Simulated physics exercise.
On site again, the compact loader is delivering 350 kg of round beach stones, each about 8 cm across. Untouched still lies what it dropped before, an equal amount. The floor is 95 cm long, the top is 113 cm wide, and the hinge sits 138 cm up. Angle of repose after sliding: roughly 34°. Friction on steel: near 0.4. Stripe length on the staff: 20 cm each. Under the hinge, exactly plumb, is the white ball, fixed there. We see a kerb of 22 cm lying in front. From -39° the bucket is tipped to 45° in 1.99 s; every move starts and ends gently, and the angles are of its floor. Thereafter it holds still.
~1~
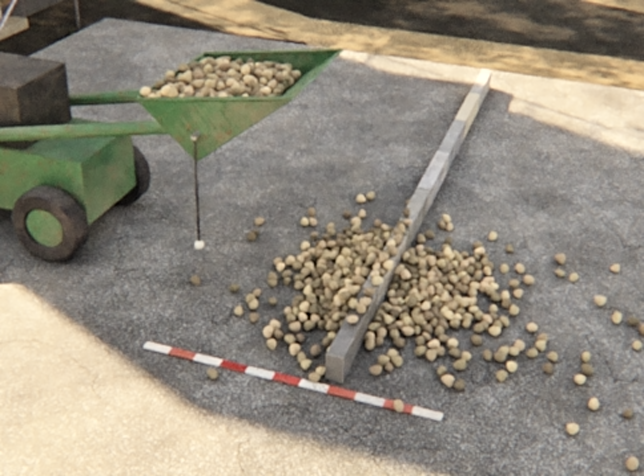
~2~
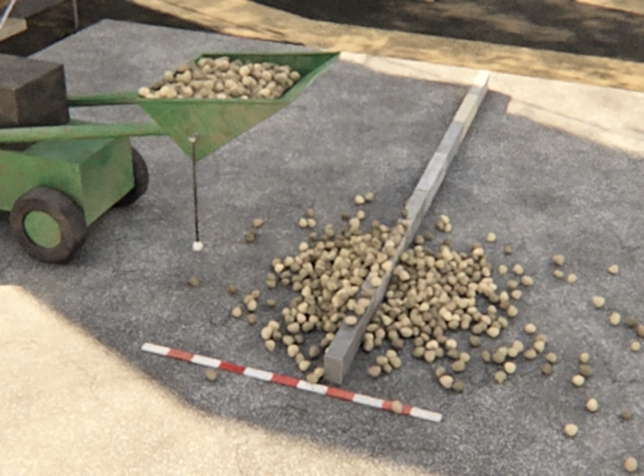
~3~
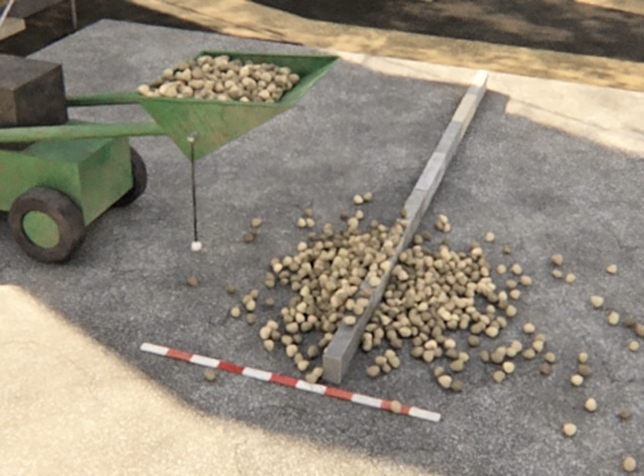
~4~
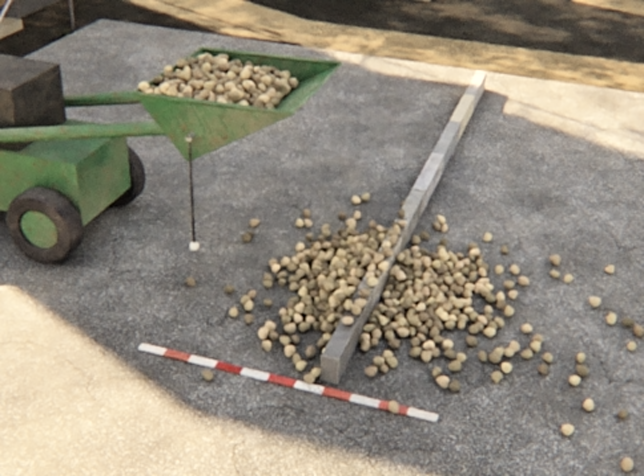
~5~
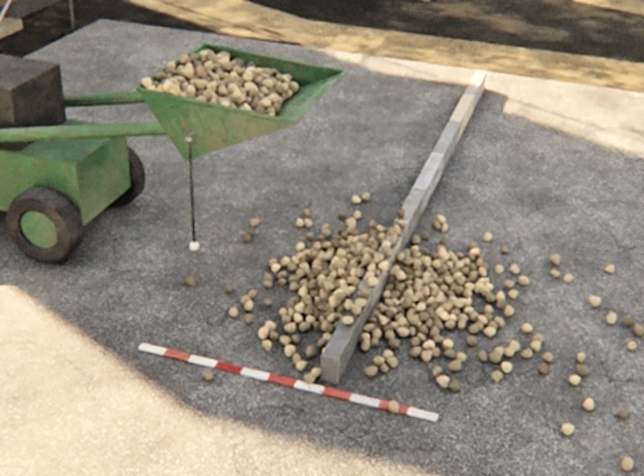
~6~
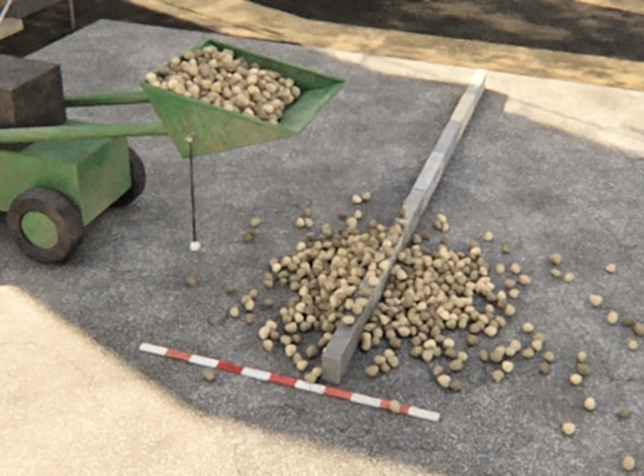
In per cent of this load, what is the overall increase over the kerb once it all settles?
1 out of 100, about.
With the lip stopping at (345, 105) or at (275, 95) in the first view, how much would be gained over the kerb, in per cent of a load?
Near 50 in a hundred first, near 0 in a hundred second.
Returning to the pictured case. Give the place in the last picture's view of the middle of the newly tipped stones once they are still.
The middle lies near (323, 266) in the last picture.
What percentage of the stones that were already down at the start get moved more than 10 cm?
Roughly 10 percent.
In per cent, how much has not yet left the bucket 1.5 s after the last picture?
Still inside: Some 10 %.
Then, 0.9 s after the last picture the floor is at 32°; in per cent of one load, 92 in the bucket, 64 on this side of the kerb, 45 over the kerb; the foremost stones are at (630, 343).
Then, 1.5 s after the last picture the floor is at 45°; in per cent of one load, 9 in the bucket, 147 on this side of the kerb, 45 over the kerb; the foremost stones are at (630, 343).
Then, 1.8 s after the last picture the floor is at 45°; in per cent of one load, 0 in the bucket, 154 on this side of the kerb, 46 over the kerb; the foremost stones are at (630, 343).
Then, 4.4 s after the last picture the floor is at 45°; in per cent of one load, 0 in the bucket, 154 on this side of the kerb, 46 over the kerb; the foremost stones are at (630, 343). Net gain over the kerb, 1.
